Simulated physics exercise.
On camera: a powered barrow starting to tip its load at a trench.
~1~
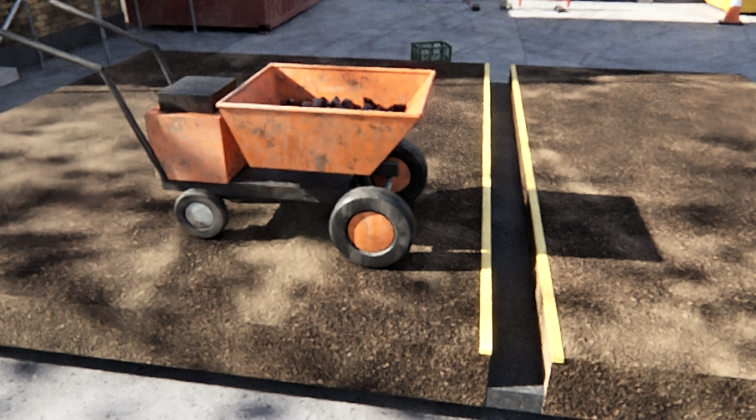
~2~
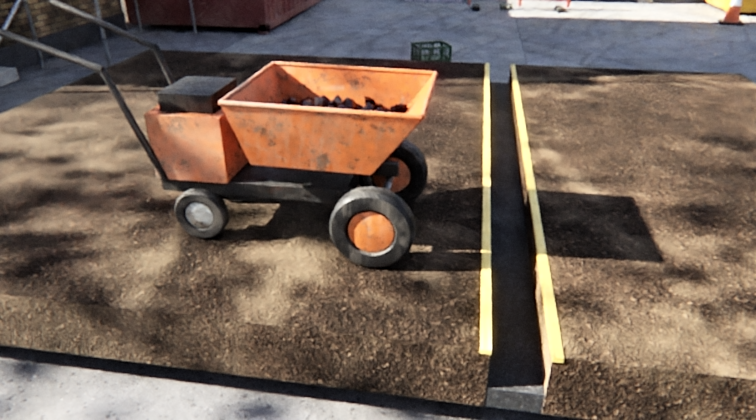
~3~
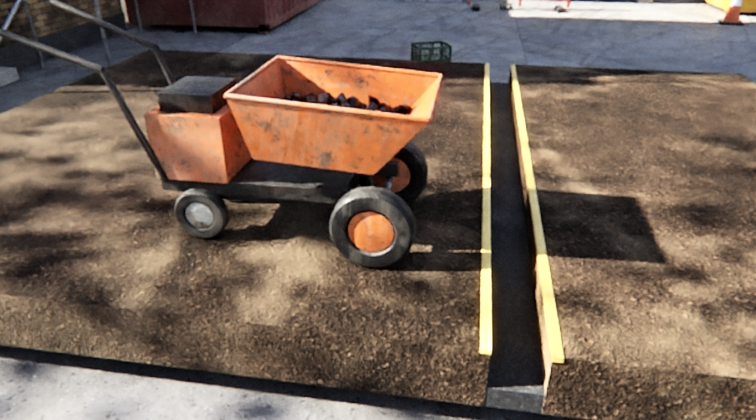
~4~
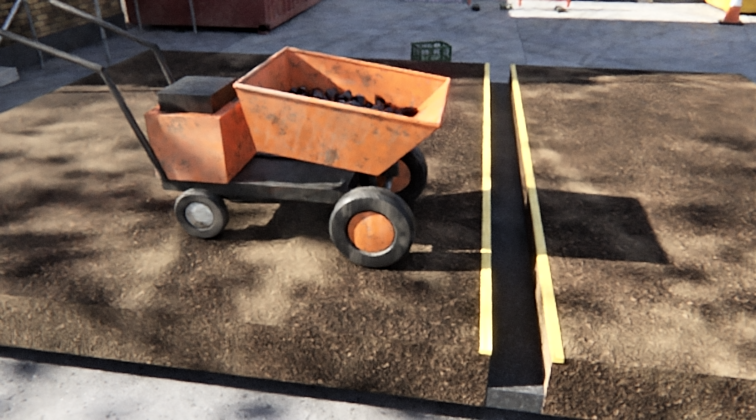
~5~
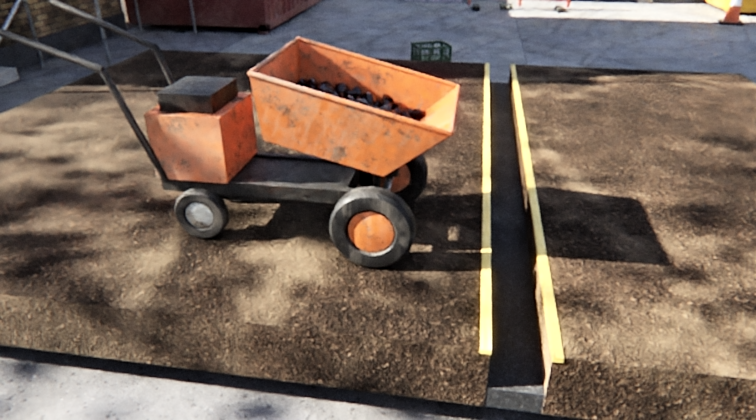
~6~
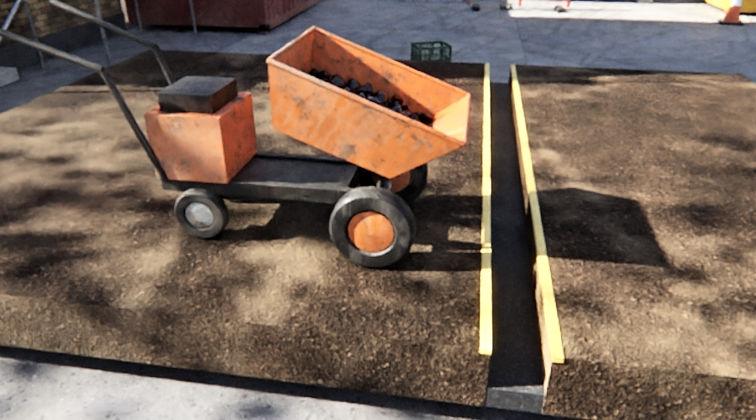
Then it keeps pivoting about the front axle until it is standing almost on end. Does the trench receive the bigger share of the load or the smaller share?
The trench receives the bigger share.
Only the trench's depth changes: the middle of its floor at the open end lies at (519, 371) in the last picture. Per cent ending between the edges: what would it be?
The share would be close to 60 percent.
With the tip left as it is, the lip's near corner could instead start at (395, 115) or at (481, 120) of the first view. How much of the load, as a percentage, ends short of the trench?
That would be roughly 10 in a hundred and then roughly 0 in a hundred.
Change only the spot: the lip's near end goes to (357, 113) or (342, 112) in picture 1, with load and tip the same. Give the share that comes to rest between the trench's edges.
About 40 %, then 20 %.
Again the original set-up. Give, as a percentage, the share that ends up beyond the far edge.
Share: Near 10 %.
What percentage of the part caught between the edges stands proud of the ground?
Near 10 %.
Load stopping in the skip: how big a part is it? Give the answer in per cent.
Estimate: Some 5 %.
Just after the last frame, skip tipped steeply; every one in the skip.
A moment on, skip tipped right over; the larger part in the skip; about a tenth in or heaped over the trench; just a few beyond it.
Further on, skip tipped right over; about a tenth in the skip; the larger part in or heaped over the trench; about a tenth beyond it.
When it is over, skip tipped right over; just a few in the skip; the larger part in or heaped over the trench; about a tenth beyond it.
